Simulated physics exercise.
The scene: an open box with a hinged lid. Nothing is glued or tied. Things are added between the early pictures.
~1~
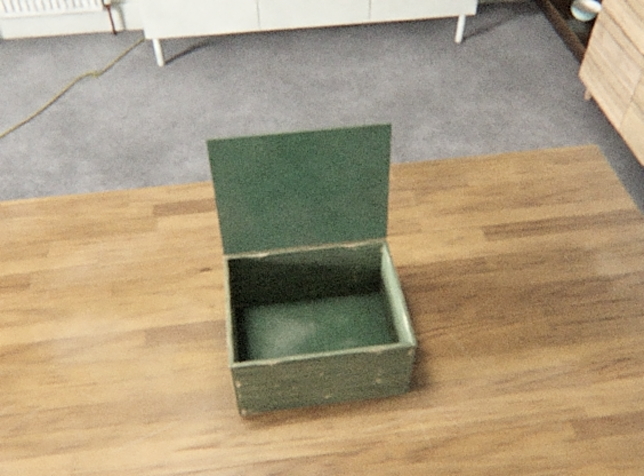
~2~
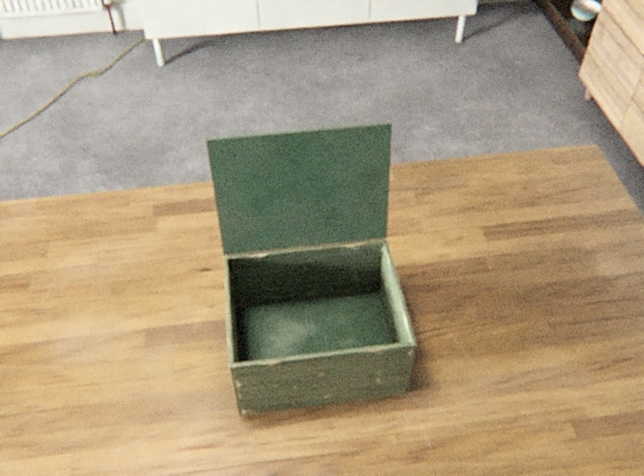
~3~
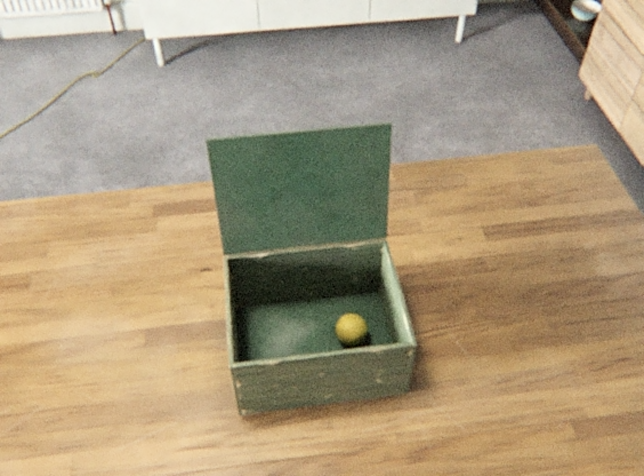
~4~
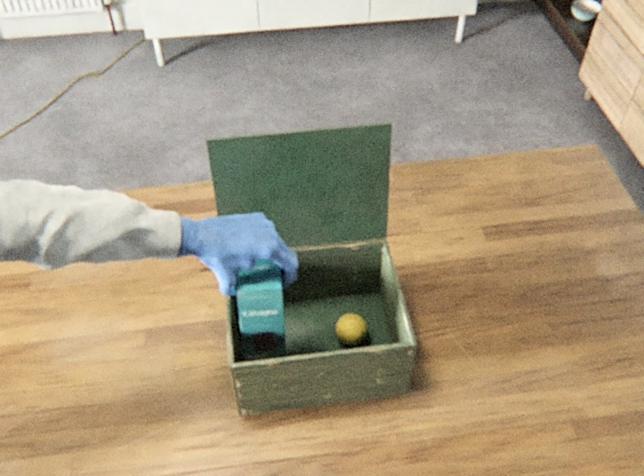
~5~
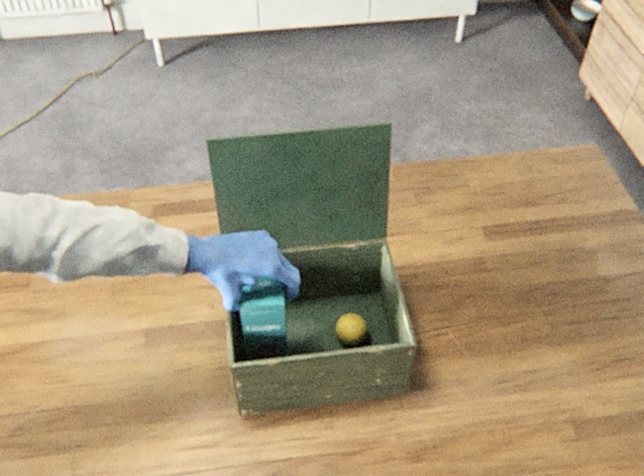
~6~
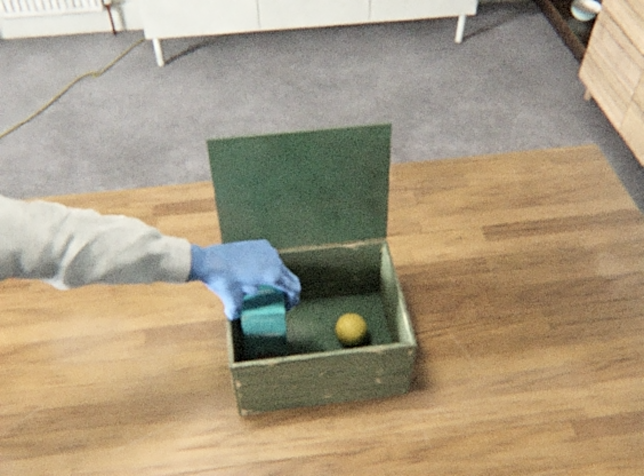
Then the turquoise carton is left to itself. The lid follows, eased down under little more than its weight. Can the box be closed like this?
Here the lid will not close.
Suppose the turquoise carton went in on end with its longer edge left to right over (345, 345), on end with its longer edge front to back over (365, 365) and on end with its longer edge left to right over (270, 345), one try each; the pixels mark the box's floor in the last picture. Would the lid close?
First, it shuts flat; second, it is held up; third, it stays ajar.
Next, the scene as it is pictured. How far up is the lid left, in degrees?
About 25°.
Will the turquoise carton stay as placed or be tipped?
The turquoise carton keeps its pose.
Then, 1.20 s later than the last frame, lid starting down.
Then, 1.60 s later than the last frame, lid 59° above the rim.
Then, 1.90 s later than the last frame, lid 34° above the rim.
Then, 3.50 s later than the last frame, lid 23° above the rim.
When it is over, lid 23° above the rim; both as before. End places, in pixels of the last picture, turquoise carton near (266, 332).
